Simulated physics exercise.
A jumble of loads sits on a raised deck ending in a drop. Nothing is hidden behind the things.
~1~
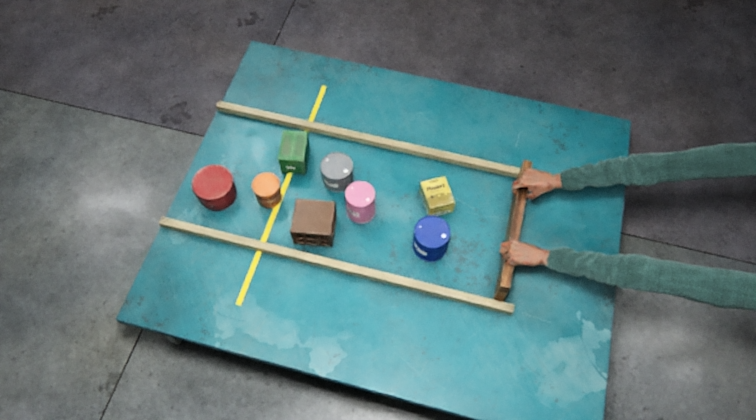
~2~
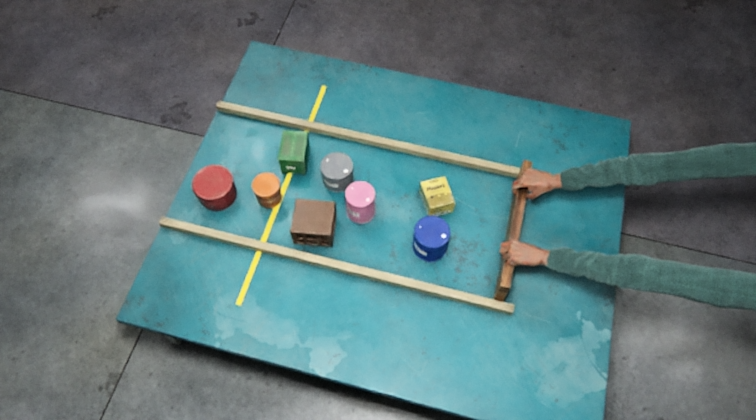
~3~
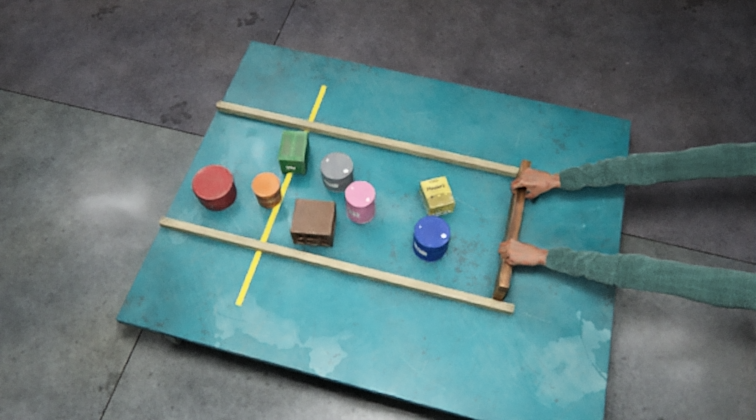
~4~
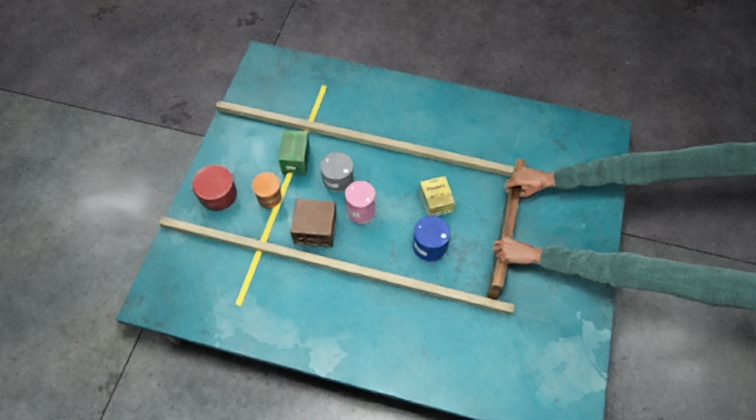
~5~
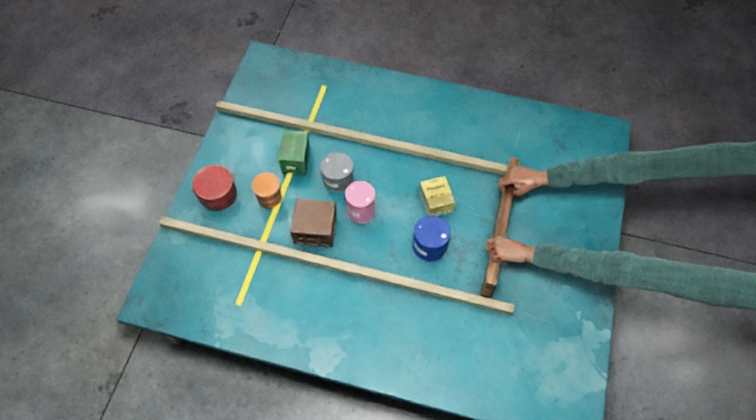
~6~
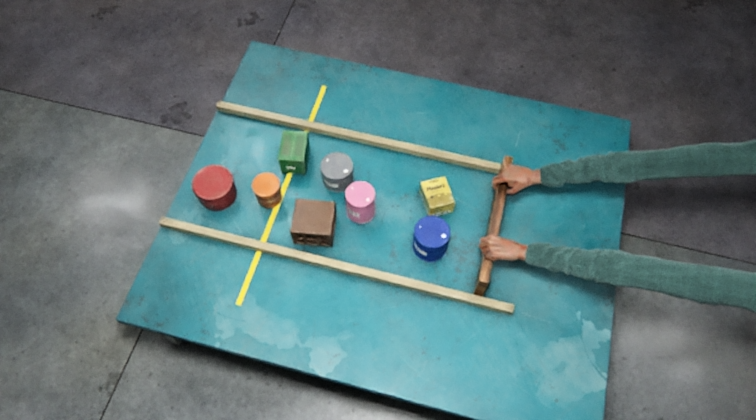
Two hands gripping a wooden bar slid it slowly a short way left between two rails on a teal deck, while the colourful pails, canisters and boxes ahead of it stayed still.
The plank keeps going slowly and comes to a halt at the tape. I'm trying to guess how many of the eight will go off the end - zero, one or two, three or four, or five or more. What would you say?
I would say zero.
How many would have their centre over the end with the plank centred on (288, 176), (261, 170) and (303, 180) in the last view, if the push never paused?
0; 0; 0.
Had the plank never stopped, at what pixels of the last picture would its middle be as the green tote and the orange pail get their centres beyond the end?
First it's close to (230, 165), next close to (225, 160).
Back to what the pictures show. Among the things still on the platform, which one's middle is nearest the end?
That's the red pail.
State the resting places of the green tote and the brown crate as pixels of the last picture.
The green tote finishes at (245, 130); the brown crate finishes at (223, 205).
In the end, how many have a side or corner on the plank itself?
Well, it touches 3.
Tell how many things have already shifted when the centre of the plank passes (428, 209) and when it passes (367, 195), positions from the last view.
Tally at point one: 2; at point two: 5.
Early on, none off yet; red pail at rest near (215, 188); orange pail at rest near (268, 191); green tote at rest near (295, 153).
Finally, the number that fall off is zero.
